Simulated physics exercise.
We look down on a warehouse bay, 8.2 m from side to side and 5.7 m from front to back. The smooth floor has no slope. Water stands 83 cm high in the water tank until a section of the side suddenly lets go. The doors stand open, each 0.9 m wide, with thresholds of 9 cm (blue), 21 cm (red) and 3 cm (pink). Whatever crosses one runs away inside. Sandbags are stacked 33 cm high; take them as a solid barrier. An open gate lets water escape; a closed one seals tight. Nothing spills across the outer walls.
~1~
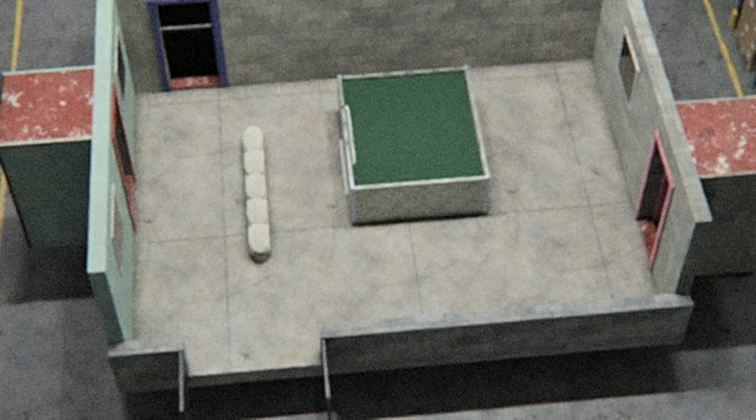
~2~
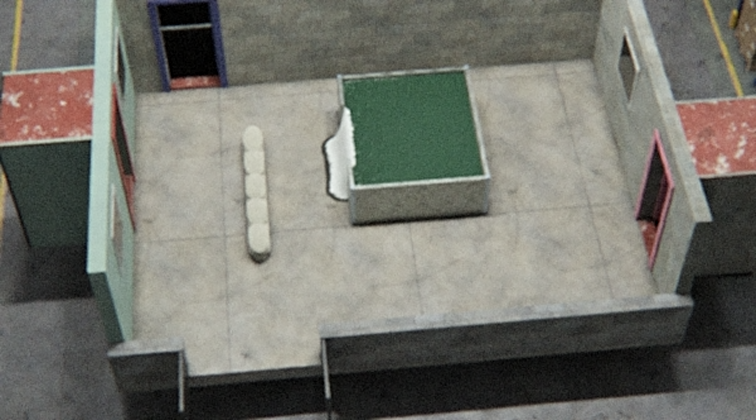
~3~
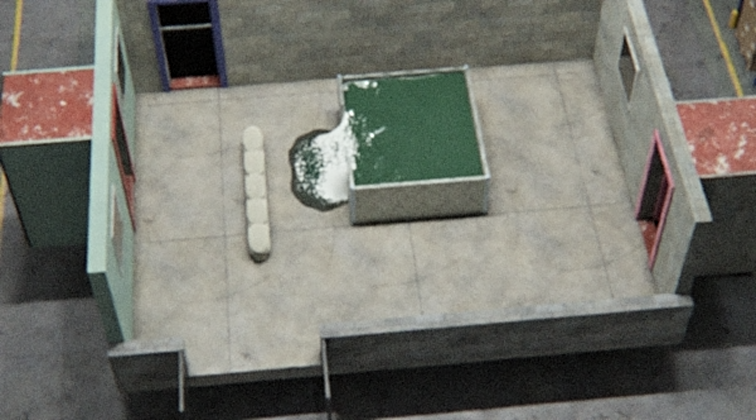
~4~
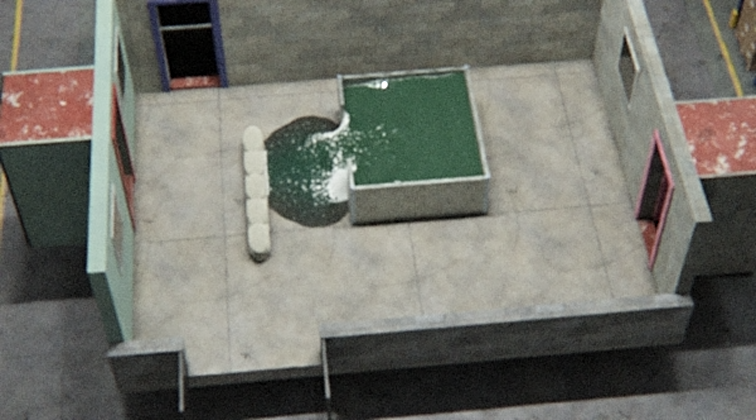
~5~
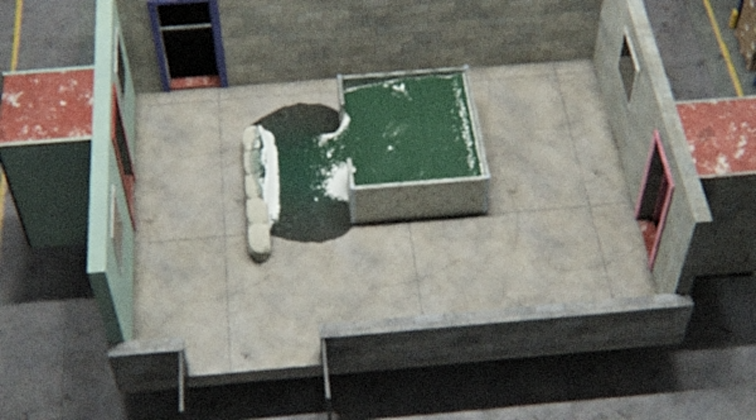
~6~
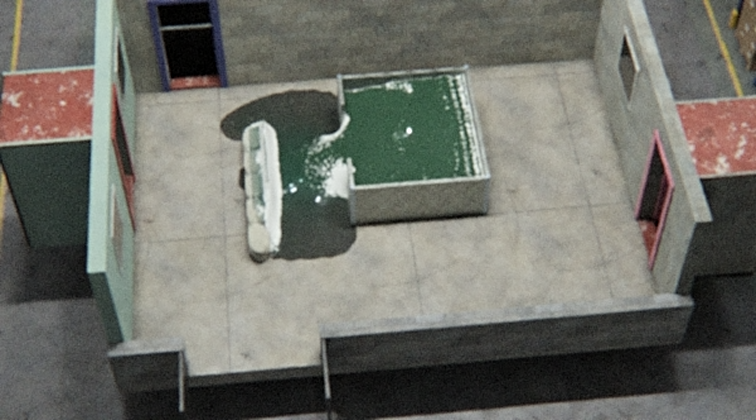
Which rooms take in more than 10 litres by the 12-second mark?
Within that time: At the blue door it passes the limit; at the red door it stays under the limit; at the pink door it goes over the limit.
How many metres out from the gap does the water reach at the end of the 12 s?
About 5.8 m.
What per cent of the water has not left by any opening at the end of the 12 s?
Roughly 68 in a hundred.
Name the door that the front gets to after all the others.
The pink one.
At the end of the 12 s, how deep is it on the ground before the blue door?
Some 5.5 cm.
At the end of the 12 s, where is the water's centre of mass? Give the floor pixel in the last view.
At about (400, 201).
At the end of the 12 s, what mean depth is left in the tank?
About 9 cm.
A moment later water covers 25 % of the floor and is deepest (56 cm) near (275, 180); blue door 16 cm at the sill, 1 L in, red door not reached, pink door not reached.
Soon after water covers 50 % of the floor and is deepest (46 cm) near (275, 172); blue door 18 cm at the sill, 26 L in, red door 13 cm at the sill, 0 L in, pink door not reached.
Next water covers 60 % of the floor and is deepest (36 cm) near (275, 172); blue door 12 cm at the sill, 53 L in, red door 14 cm at the sill, 0 L in, pink door not reached.
Later on water covers 90 % of the floor and is deepest (18 cm) near (275, 180); blue door 9 cm at the sill, 73 L in, red door 5 cm at the sill, 0 L in, pink door 9 cm at the sill, 28 L in.
At the end water covers 95 % of the floor and is deepest (12 cm) near (589, 62); blue door 6 cm at the sill, 76 L in, red door 4 cm at the sill, 0 L in, pink door 8 cm at the sill, 96 L in.
